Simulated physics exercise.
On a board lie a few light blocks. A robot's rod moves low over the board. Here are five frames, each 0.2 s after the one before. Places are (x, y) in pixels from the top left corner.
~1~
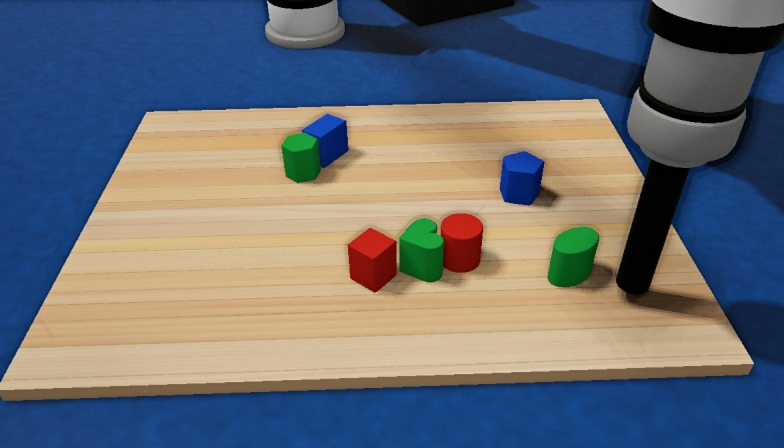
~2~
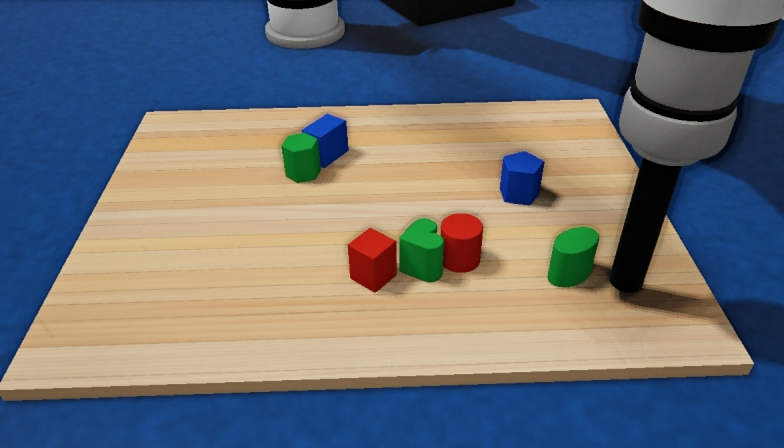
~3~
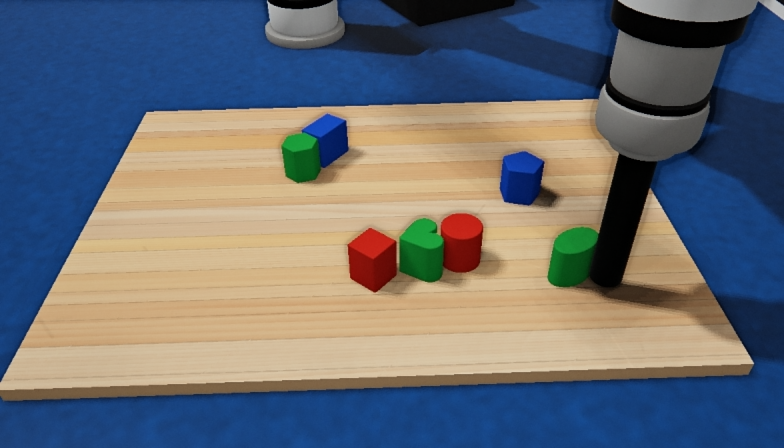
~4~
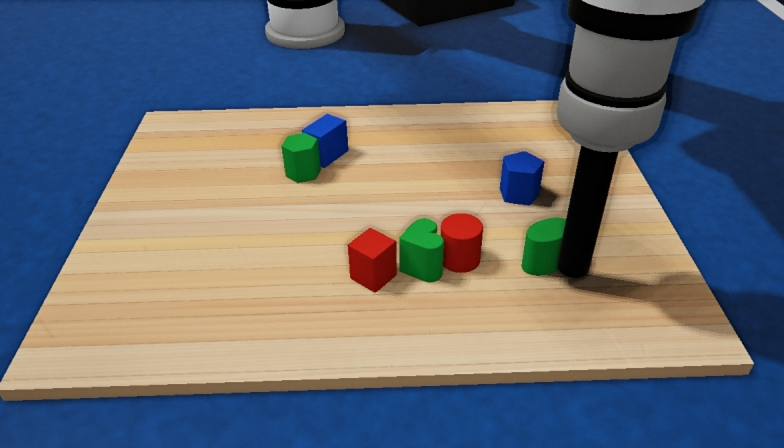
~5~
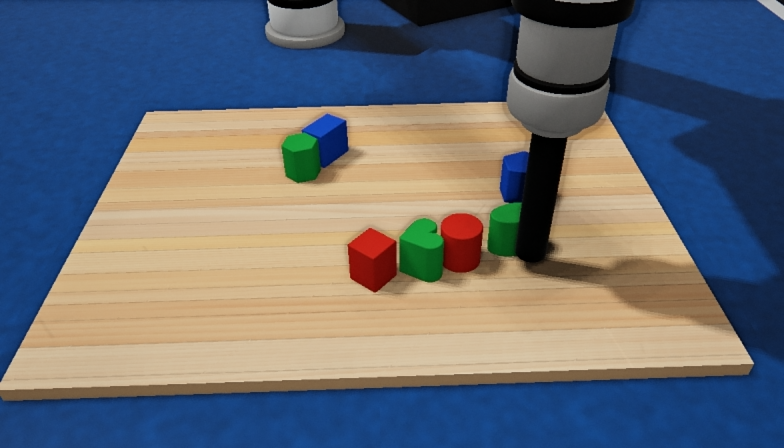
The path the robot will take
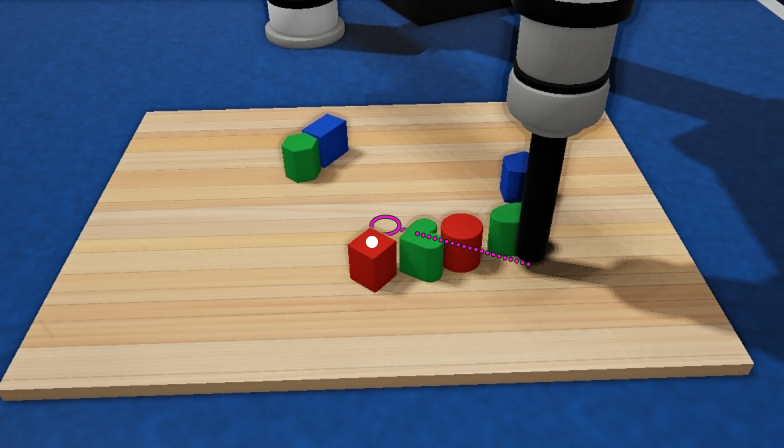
A robot's black rod moves left and pushes the green elliptical block toward the red cylinder.
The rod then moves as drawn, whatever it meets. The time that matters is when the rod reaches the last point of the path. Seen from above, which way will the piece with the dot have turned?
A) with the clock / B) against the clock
My pick is A.
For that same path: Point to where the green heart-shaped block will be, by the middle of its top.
Its top centre lands on (396, 244).
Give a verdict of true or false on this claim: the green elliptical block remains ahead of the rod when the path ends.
The statement is incorrect.
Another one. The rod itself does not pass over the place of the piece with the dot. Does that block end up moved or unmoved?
Displaced.
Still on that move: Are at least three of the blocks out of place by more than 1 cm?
Going by the path, yes.
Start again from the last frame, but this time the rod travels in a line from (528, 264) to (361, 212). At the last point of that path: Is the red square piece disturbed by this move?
It is moved off its spot.
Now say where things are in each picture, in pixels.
Rod tip at (632, 284); block tops, red square piece at (372, 242); green heart-shaped block at (423, 233); red cylinder at (462, 225); green elliptical block at (577, 239), in the first frame.
Rod at (626, 282); blocks unchanged, in the second frame.
Rod at (605, 277); blocks unchanged, in the third frame.
Rod at (573, 268); green elliptical block at (551, 229), in the fourth frame.
Rod at (530, 253); red square piece at (372, 242); green heart-shaped block at (423, 233); red cylinder at (462, 225); green elliptical block at (516, 212), in the fifth frame.
Path on the board, in a line from (528, 264) to (385, 225); the dot is on the red square piece.
The first path, step by step. One third of the way, rod at (479, 239); red square piece at (368, 243); green heart-shaped block at (415, 235), turned 15° anticlockwise; red cylinder at (447, 223); green elliptical block at (500, 201), turned 30° clockwise.
Two thirds of the way, rod at (431, 226); red square piece at (360, 251), turned 35° clockwise; green heart-shaped block at (397, 243), turned 55° anticlockwise; red cylinder at (407, 220); green elliptical block at (500, 201), turned 30° clockwise.
At the end, rod at (385, 214); red square piece at (358, 252), turned 35° clockwise; green heart-shaped block at (396, 244), turned 60° anticlockwise; red cylinder at (394, 218); green elliptical block at (500, 201), turned 30° clockwise.
